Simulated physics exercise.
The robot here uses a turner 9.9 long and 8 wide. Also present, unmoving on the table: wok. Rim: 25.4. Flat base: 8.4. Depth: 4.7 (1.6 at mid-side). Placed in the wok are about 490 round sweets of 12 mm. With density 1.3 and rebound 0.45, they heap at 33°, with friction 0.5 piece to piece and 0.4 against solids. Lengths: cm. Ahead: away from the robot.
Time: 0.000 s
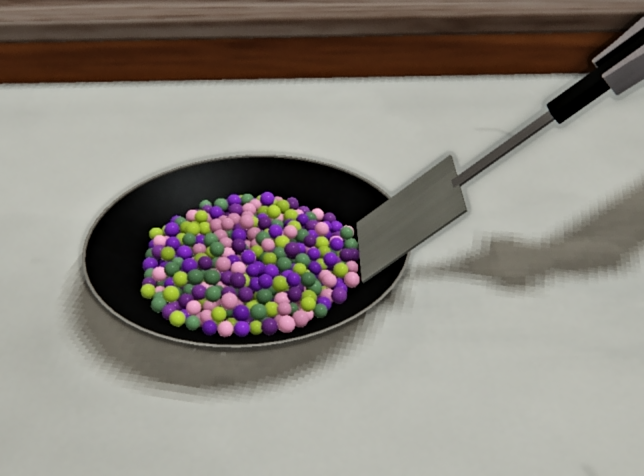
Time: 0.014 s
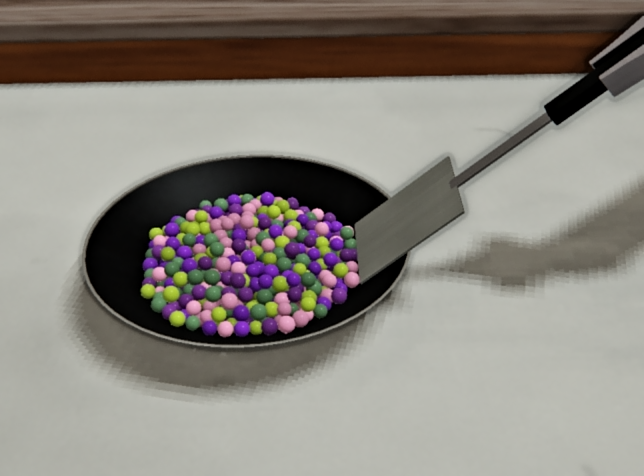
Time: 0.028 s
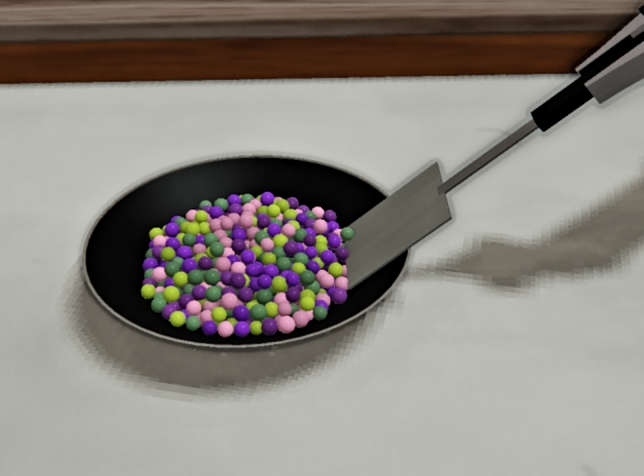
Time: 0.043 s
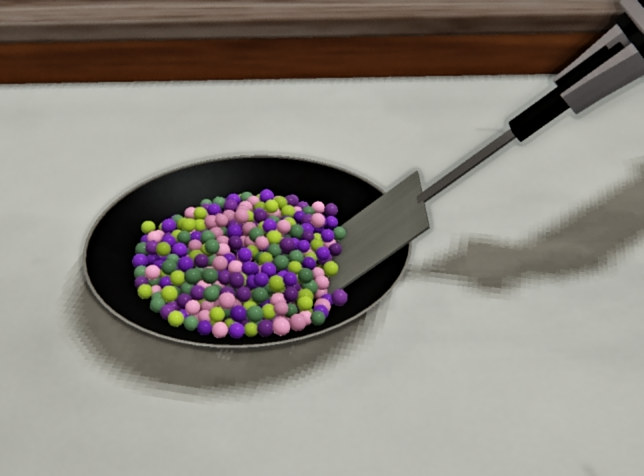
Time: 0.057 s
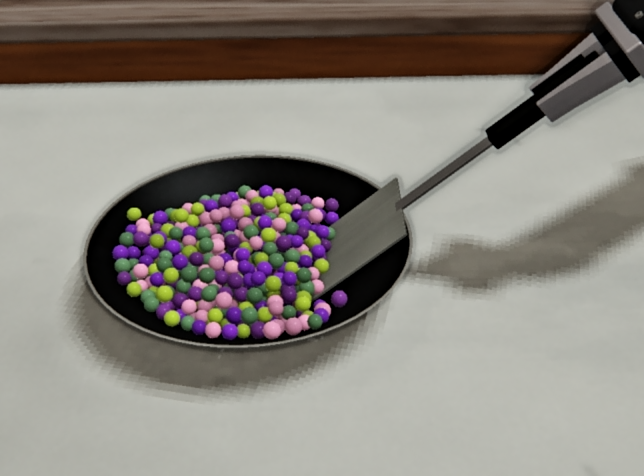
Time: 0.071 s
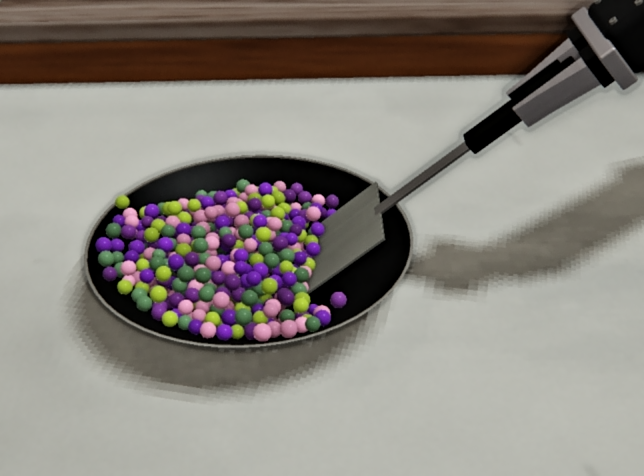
A flat metal turner on a robot arm starts at the right edge of a black wok filled with small round pink, purple, green and yellow-green sweets. It slides down and left into the heap, pushing the sweets leftward so they spread toward the wok's left side, while the wok stays still.
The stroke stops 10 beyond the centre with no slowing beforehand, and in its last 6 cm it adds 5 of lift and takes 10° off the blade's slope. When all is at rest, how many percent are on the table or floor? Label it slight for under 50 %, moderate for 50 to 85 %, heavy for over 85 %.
Label: Moderate.
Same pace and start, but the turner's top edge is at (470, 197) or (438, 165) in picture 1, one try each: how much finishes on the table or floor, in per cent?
First try roughly 60 percent, second try roughly 60 percent.
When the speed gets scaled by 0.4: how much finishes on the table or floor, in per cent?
That comes to some 40 per cent, roughly.
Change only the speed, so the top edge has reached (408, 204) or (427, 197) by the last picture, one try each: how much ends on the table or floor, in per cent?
50 % and 40 %.
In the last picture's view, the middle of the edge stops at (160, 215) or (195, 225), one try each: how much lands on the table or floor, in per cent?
Try 1: Approx. 45 %; try 2: Approx. 30 %.
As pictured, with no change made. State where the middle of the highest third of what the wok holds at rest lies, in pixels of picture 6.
(187, 276).
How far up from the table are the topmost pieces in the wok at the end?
About 4.0 centimetres.
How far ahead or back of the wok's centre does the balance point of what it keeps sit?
Ahead of centre, near 2.5 centimetres.
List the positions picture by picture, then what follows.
Turner top edge at (459, 182), sloping 41°; upper third of the load around (256, 250), from x 150 to 355, top at y 200; 487 in the wok, in the first picture.
Turner top edge at (456, 183), sloping 41°; upper third of the load around (256, 250), from x 150 to 355, top at y 200, in the second picture.
Turner top edge at (444, 189), sloping 41°; upper third of the load around (256, 249), from x 150 to 345, top at y 200, in the third picture.
Turner top edge at (423, 198), sloping 41°; upper third of the load around (251, 243), from x 140 to 340, top at y 195, in the fourth picture.
Turner top edge at (402, 205), sloping 41°; upper third of the load around (243, 241), from x 120 to 340, top at y 195, in the fifth picture.
Turner top edge at (380, 209), sloping 41°; upper third of the load around (233, 238), from x 105 to 340, top at y 185; 487 in the wok, in the sixth picture.
After 0.11 s, sloping 41°, highest piece 7 above the table; 478 in the wok, 9 on the blade or in flight.
After 0.14 s, sloping 38°, highest piece 8 above the table; 450 in the wok, 37 on the blade or in flight.
After 0.36 s, sloping 31°, highest piece 24 above the table; 198 in the wok, 178 on the table or floor, 111 on the blade or in flight.
After 1.41 s, sloping 31°, highest piece 4 above the table; 289 on the table or floor, 198 in the wok.
At rest, 289 on the table or floor, 198 in the wok. That is 59 % on the table or floor.
